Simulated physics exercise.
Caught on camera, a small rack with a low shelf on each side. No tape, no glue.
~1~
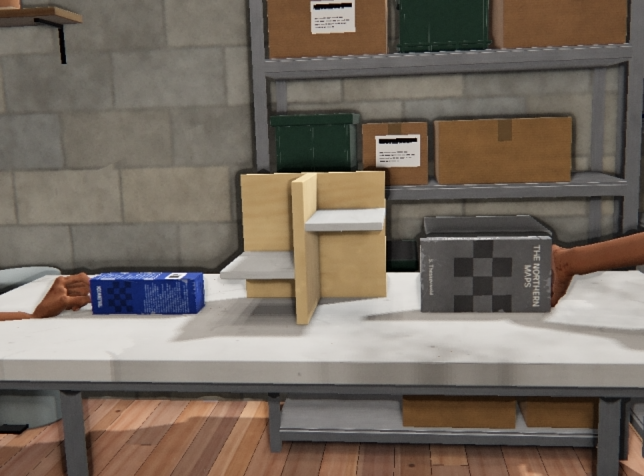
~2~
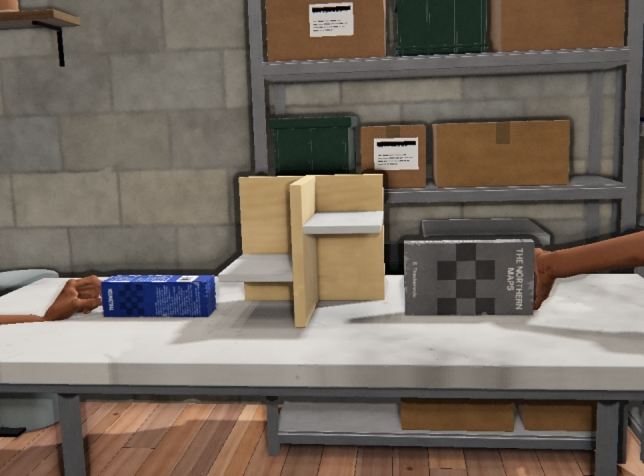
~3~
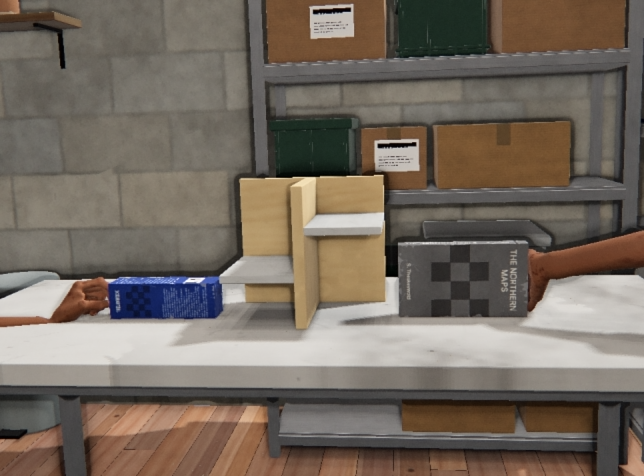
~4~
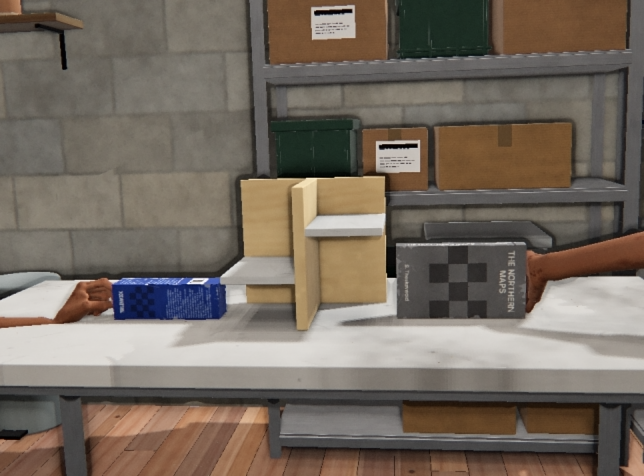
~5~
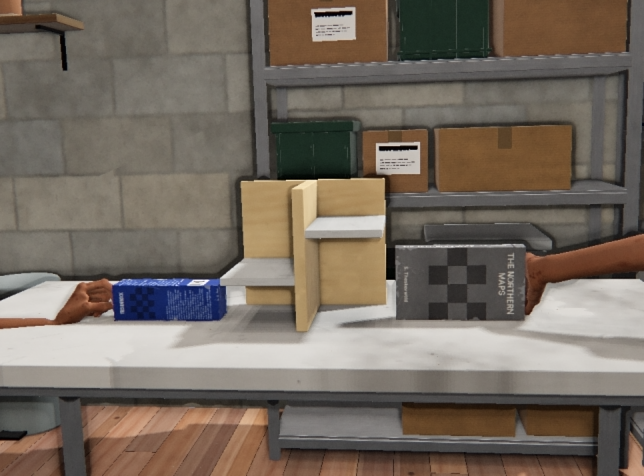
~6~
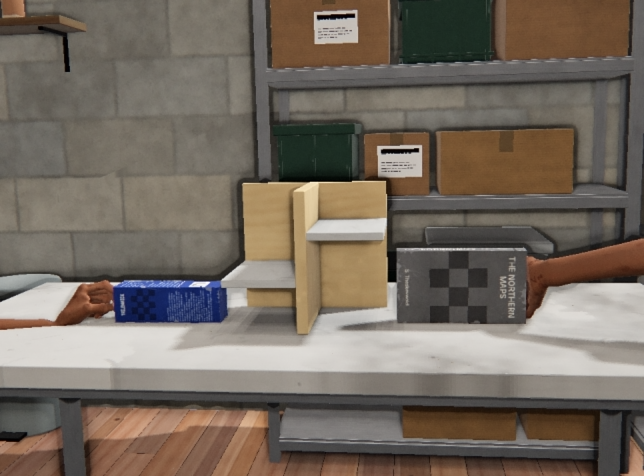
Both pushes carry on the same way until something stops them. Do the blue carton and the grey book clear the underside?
The blue carton slides in and the grey book slides in.
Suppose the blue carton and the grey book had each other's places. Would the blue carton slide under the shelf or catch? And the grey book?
The blue carton clears the shelf; the grey book is too tall.
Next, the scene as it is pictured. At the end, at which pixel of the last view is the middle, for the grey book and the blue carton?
First (383, 286), then (243, 302).
Then, 0.32 s on from there, blue carton sliding up to the opening near (188, 302); grey book sliding up to the opening near (441, 286).
Then, 0.54 s on from there, blue carton part of the way in near (211, 302); grey book part of the way in near (416, 286).
Then, 0.72 s on from there, blue carton part of the way in near (229, 302); grey book part of the way in near (396, 286).
In the end, the blue carton clears the shelf, near (243, 302); the grey book clears the shelf, near (383, 286).
